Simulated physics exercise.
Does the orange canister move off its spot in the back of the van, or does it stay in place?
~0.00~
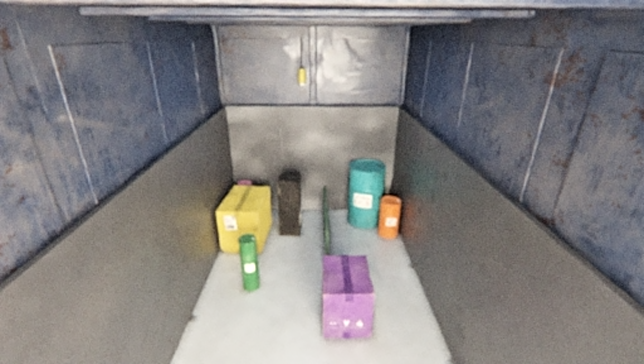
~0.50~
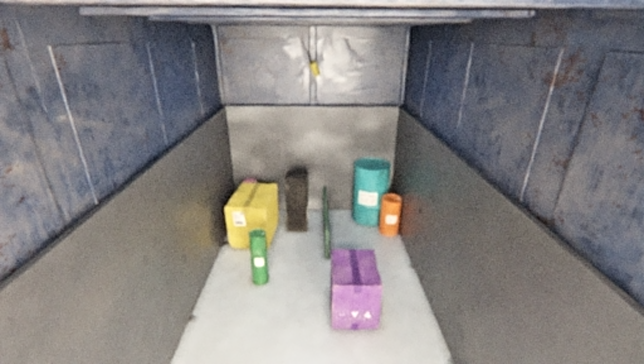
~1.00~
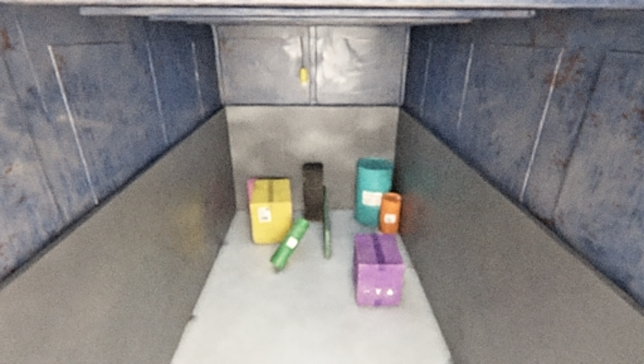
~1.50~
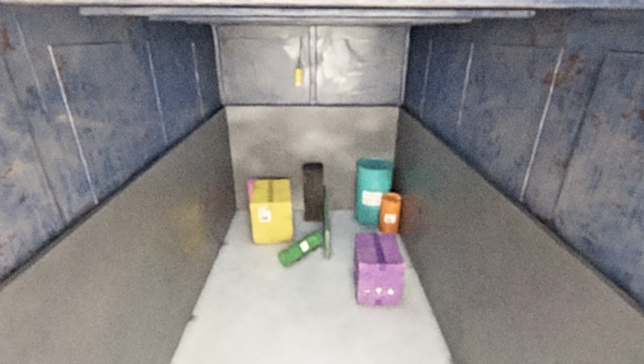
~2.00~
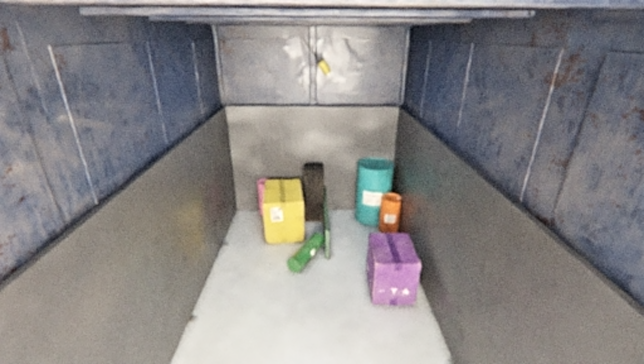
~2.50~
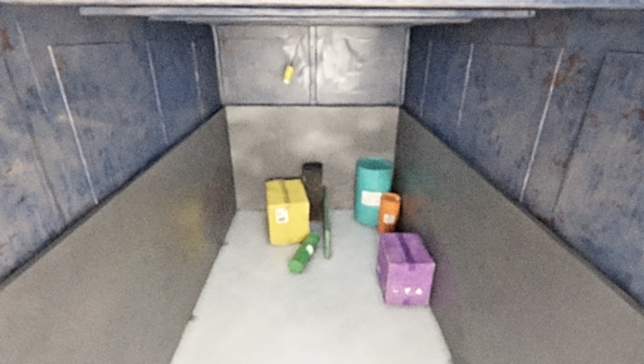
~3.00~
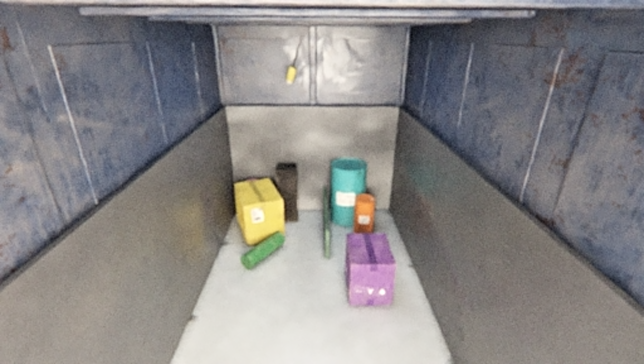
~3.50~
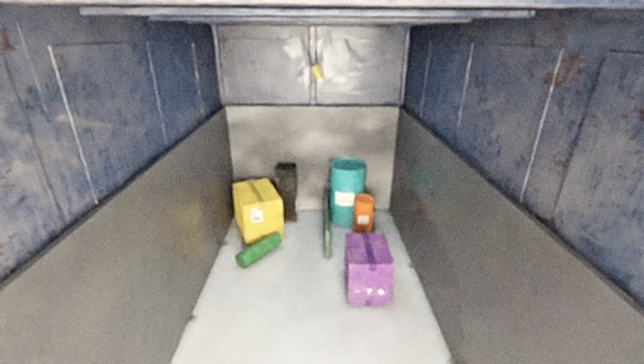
The orange canister moves off its spot. It stays upright but slides to the left late on, along with the turquoise drum.
